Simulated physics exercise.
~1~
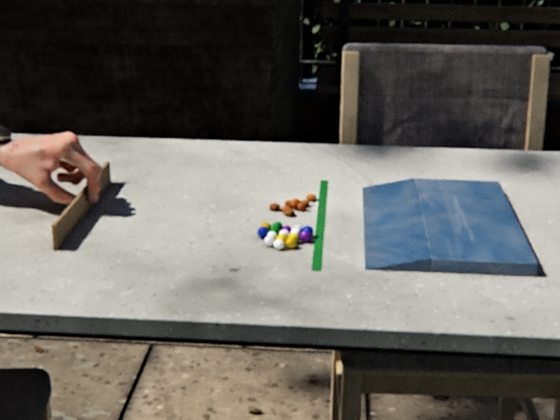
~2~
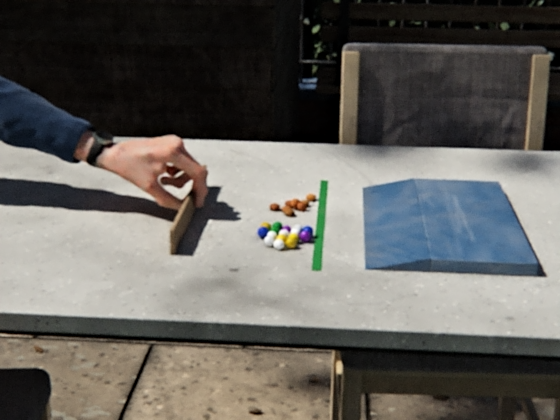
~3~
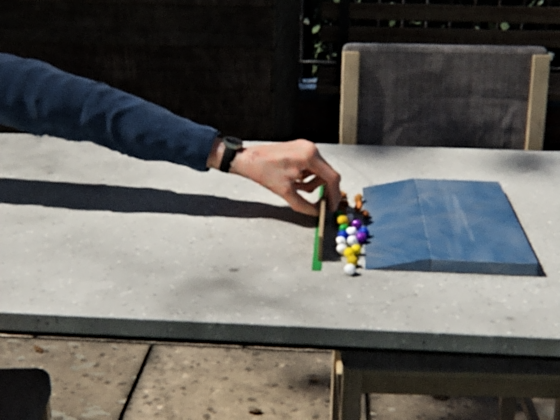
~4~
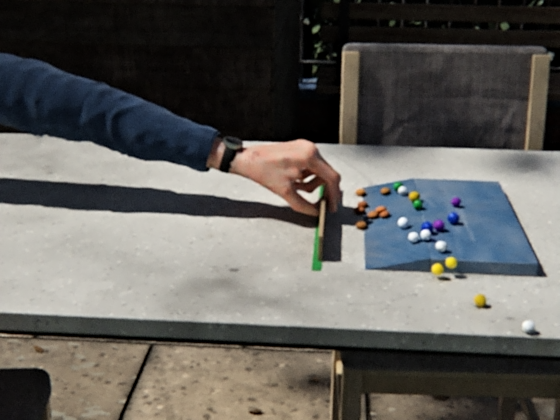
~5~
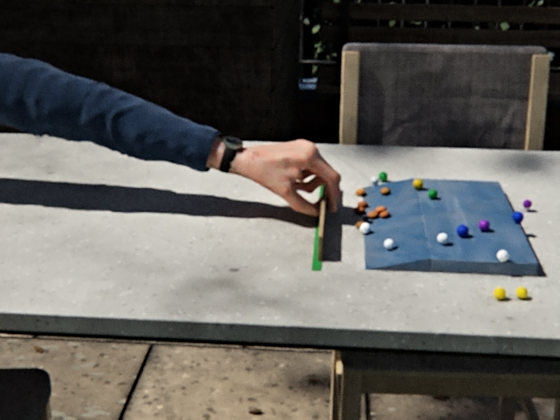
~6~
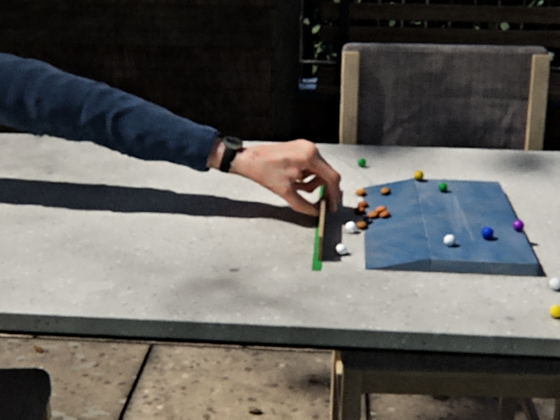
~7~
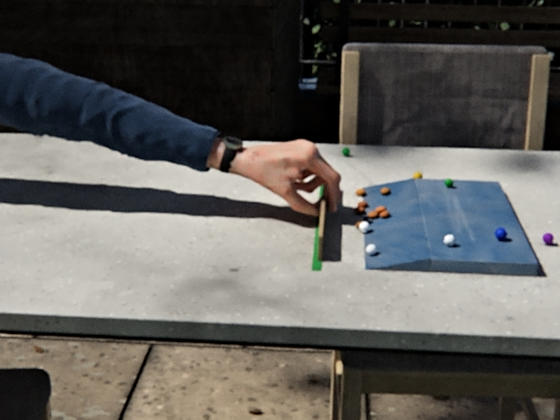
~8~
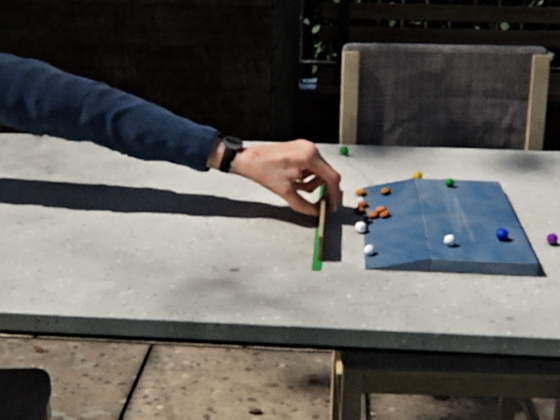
A hand slides a card rightward, scattering colourful balls over a blue ramp while brown bits lag.
